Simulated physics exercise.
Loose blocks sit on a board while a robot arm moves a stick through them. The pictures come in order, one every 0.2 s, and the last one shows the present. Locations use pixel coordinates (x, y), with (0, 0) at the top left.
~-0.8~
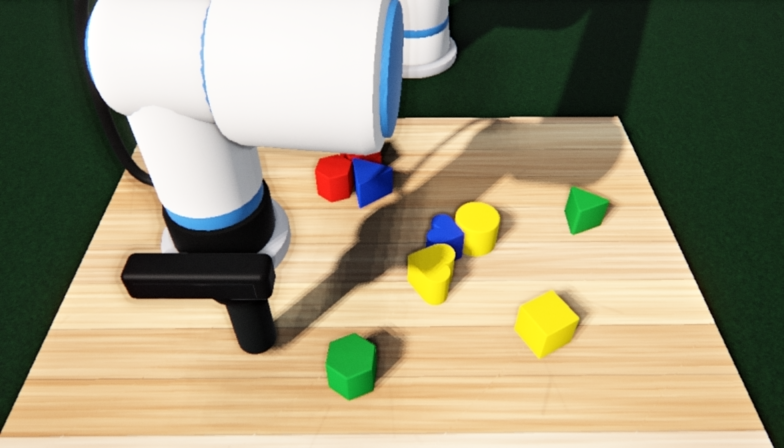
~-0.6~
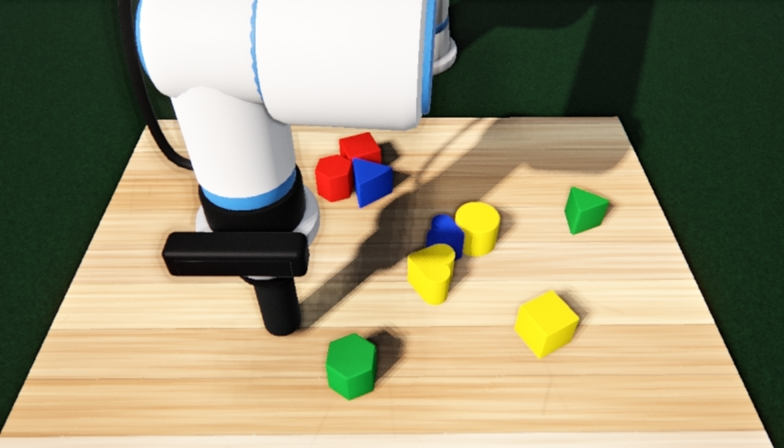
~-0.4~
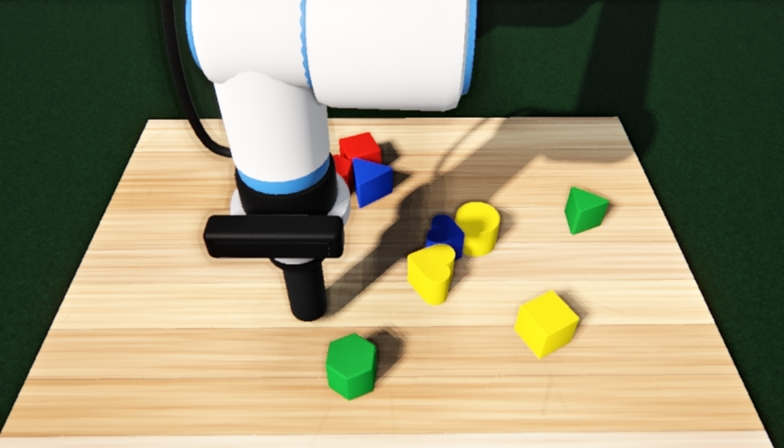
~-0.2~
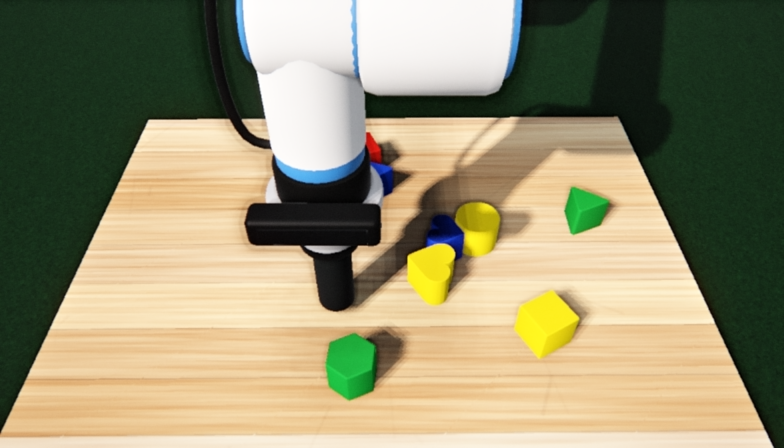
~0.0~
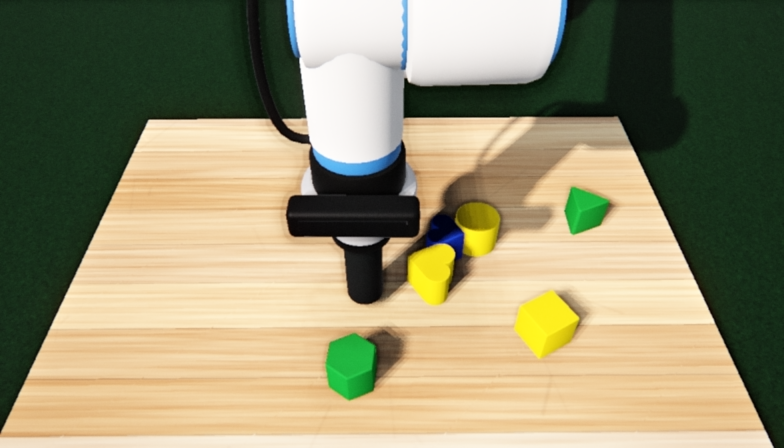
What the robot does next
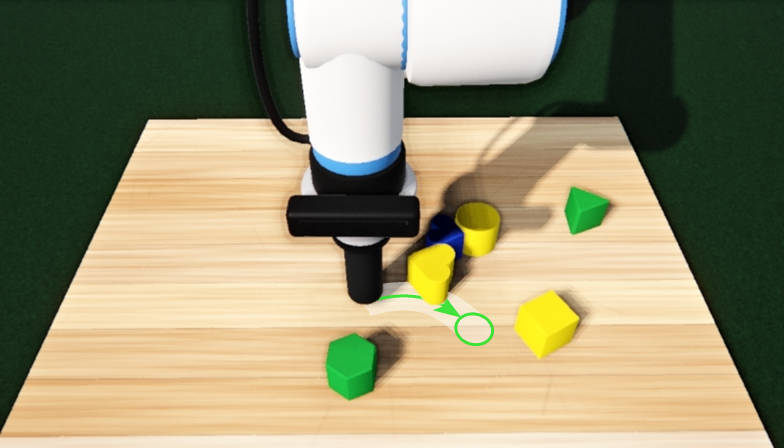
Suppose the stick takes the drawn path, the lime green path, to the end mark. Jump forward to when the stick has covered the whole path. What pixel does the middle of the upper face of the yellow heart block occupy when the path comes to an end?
Its top centre lands on (463, 256).
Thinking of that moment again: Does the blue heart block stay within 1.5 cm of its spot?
Yes, that is what happens.
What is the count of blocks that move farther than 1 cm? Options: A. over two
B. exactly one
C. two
It's B.
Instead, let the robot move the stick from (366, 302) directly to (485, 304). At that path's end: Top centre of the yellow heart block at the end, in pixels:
Just about (474, 251).
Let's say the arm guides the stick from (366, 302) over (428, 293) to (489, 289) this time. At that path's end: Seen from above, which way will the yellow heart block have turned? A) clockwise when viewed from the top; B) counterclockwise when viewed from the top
The correct letter is B.
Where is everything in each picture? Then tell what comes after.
In the first picture, lower end of the stick at (258, 340), tops of blocks, yellow heart block at (434, 261), blue heart block at (444, 229), yellow square block at (550, 312).
In the second picture, stick at (283, 323), blocks as before.
In the third picture, stick at (310, 309), blocks as before.
In the fourth picture, stick at (337, 299), blocks as before.
In the fifth picture, stick at (365, 292), yellow heart block at (434, 261), blue heart block at (444, 229), yellow square block at (550, 312).
The drawn path runs from (366, 302) by way of (405, 296) and (443, 305) to (474, 329).
What follows on the original path. One third of the way, stick at (407, 286); yellow heart block at (440, 260).
Two thirds of the way, stick at (445, 296); yellow heart block at (463, 256), turned 20° anticlockwise.
At the end, stick at (476, 320); yellow heart block at (463, 256), turned 20° anticlockwise; blue heart block not moved; yellow square block not moved.
